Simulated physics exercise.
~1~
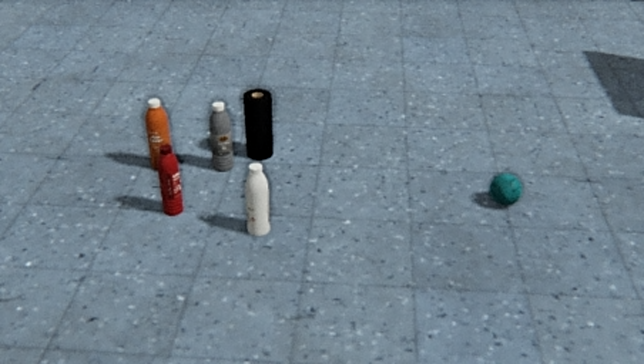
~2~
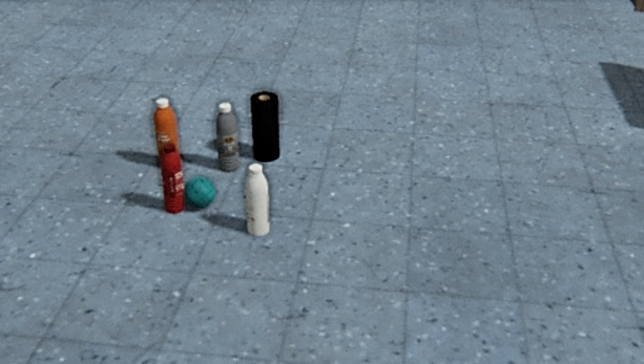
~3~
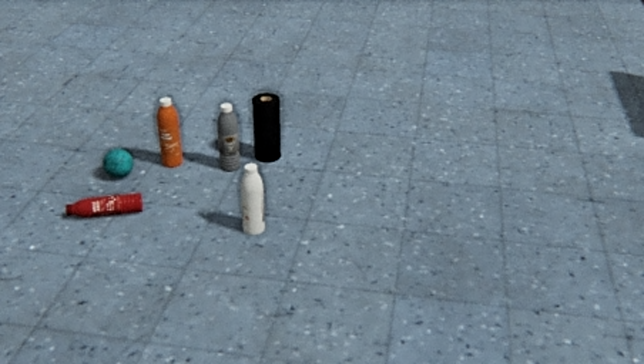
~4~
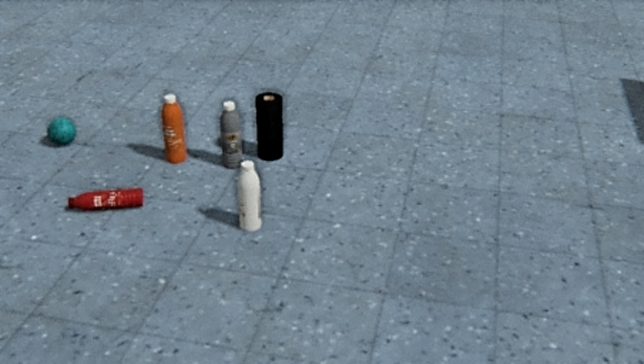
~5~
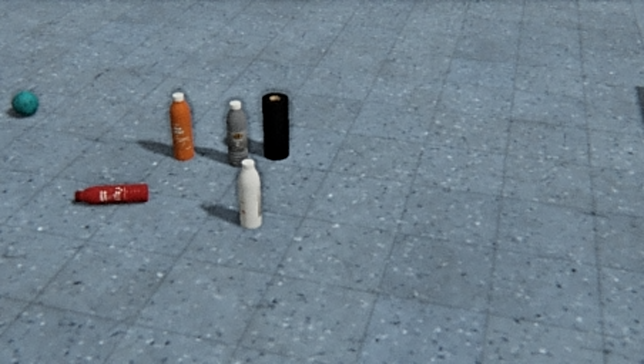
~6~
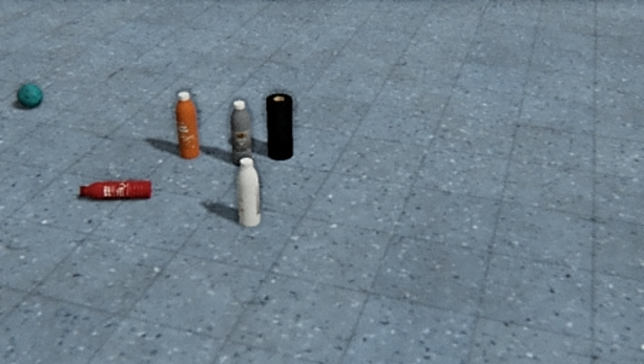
Black roll and four upright bottles on a grey floor, a turquoise ball rolling left, toppling the red bottle and rolling beyond.
